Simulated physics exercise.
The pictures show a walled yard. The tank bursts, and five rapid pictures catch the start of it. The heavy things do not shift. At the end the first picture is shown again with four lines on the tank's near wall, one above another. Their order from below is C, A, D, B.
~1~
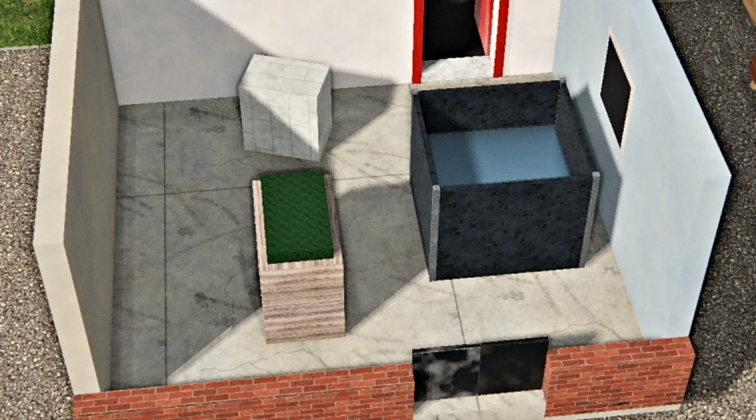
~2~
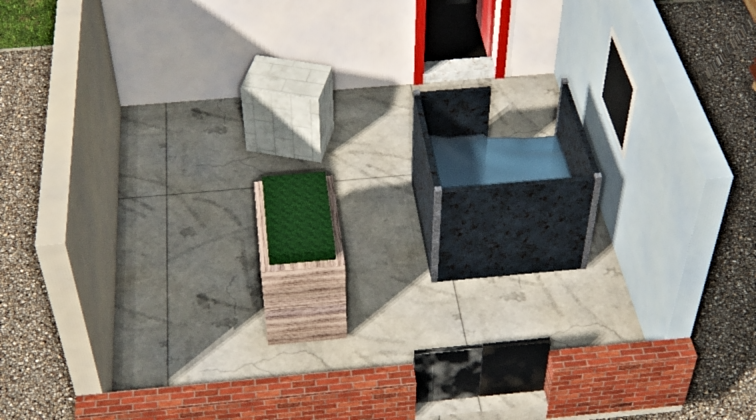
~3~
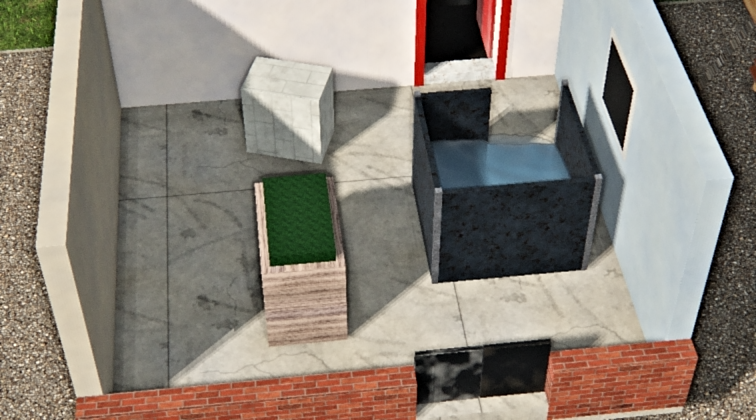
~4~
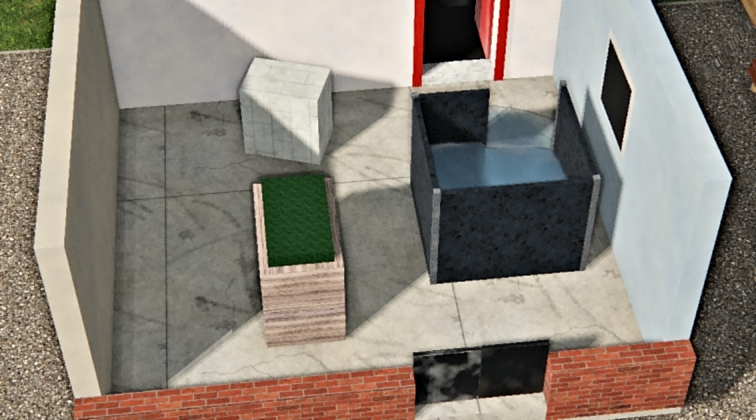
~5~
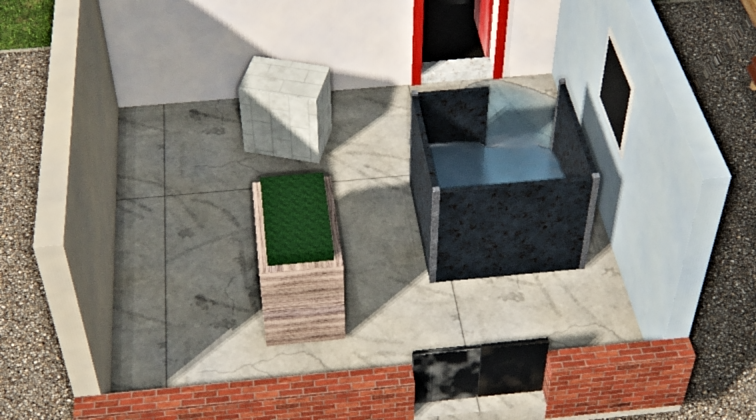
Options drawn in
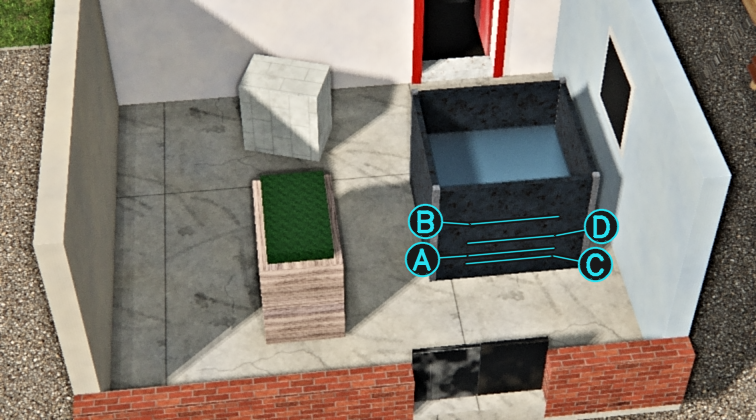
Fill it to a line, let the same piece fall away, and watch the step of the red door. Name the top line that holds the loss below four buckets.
Mark A just does it.
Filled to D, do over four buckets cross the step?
Yes, it does.
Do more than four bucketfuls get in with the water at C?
No, that is safe.
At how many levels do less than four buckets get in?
Two of the four.
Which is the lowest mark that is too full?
Mark D.
In cyan, A at (510, 252); B at (513, 220); C at (509, 259); D at (511, 239); from the bottom up C, A, D, B.
With A, a bucket or two gets in.
With B, dozens of bucketfuls pour in.
With C, nothing gets over.
With D, about 11 bucketfuls get in.
